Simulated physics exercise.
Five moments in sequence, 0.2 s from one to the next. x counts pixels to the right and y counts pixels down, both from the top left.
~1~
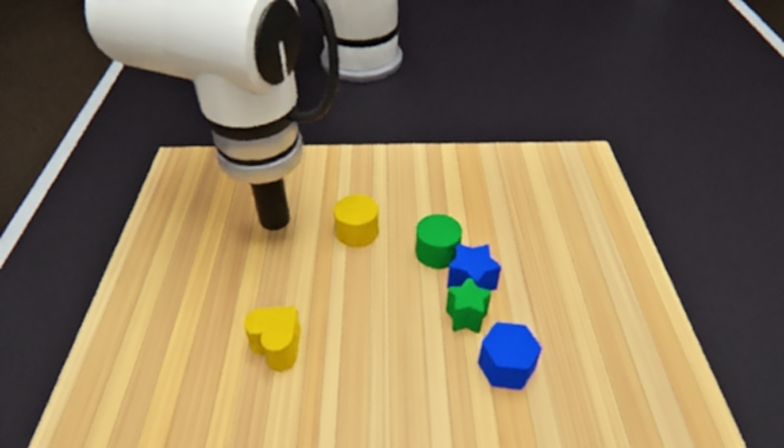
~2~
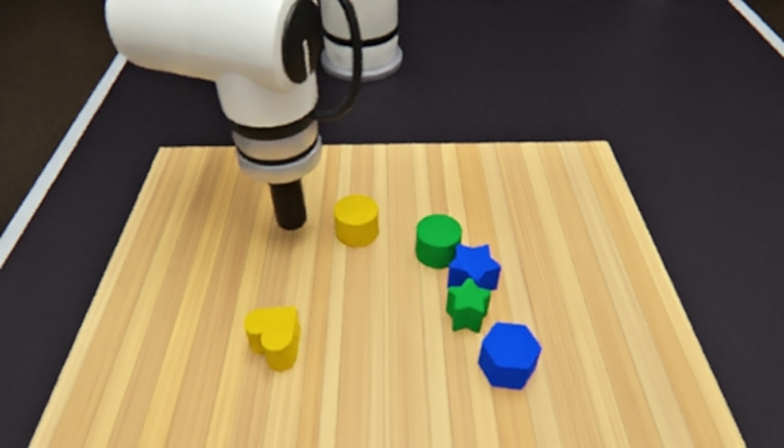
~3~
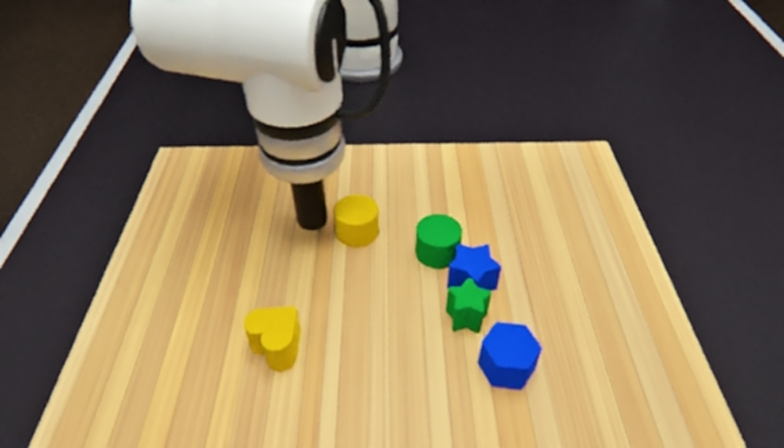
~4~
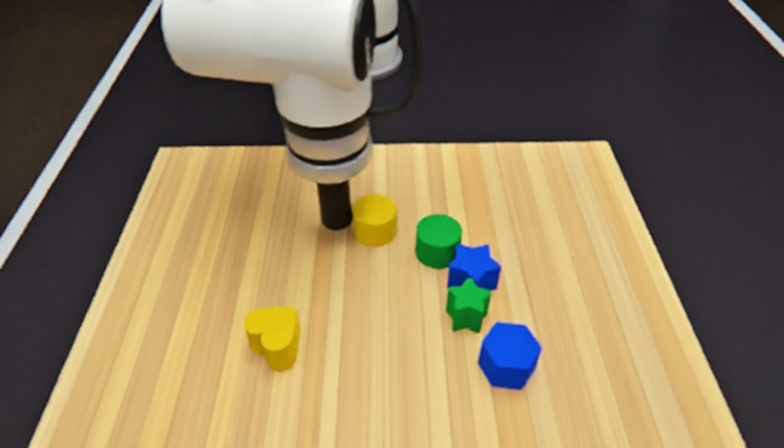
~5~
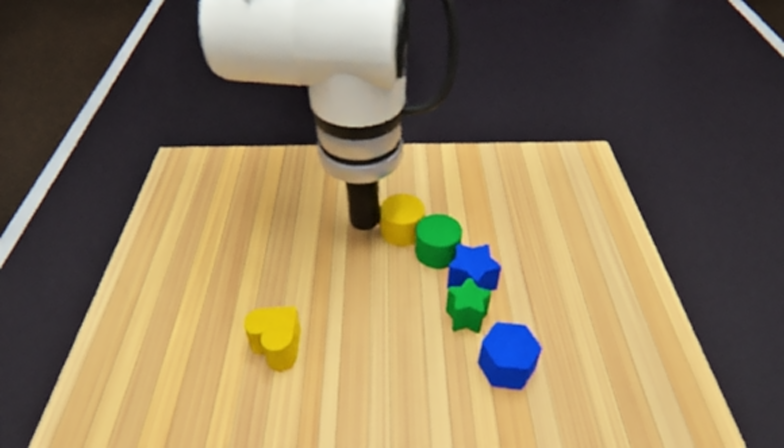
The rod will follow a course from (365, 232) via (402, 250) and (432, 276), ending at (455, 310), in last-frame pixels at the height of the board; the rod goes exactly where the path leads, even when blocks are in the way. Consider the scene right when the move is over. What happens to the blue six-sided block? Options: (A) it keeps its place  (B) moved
A.
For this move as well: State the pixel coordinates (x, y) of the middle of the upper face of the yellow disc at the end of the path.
It is going to be at (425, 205).
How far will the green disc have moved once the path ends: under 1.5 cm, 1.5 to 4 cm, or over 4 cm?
My answer is that it shifts 1.5 to 4 cm.
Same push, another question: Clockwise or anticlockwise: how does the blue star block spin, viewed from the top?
The block spins anticlockwise.
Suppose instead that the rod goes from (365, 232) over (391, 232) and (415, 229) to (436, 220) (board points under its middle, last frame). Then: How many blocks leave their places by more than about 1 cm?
My count: 2.
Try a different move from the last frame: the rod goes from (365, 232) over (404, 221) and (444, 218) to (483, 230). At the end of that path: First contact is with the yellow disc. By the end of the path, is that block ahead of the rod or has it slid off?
It keeps leading.
The first path, step by step. One third of the way, rod at (402, 239); yellow disc at (425, 205); green disc at (458, 228); blue star block at (477, 262).
Two thirds of the way, rod at (434, 266); yellow disc at (425, 205); green disc at (458, 228); blue star block at (477, 262).
At the end, rod at (456, 299); yellow disc at (425, 205); green disc at (458, 228); green star block at (478, 311); blue star block at (487, 270), turned 50° anticlockwise; blue six-sided block not moved.
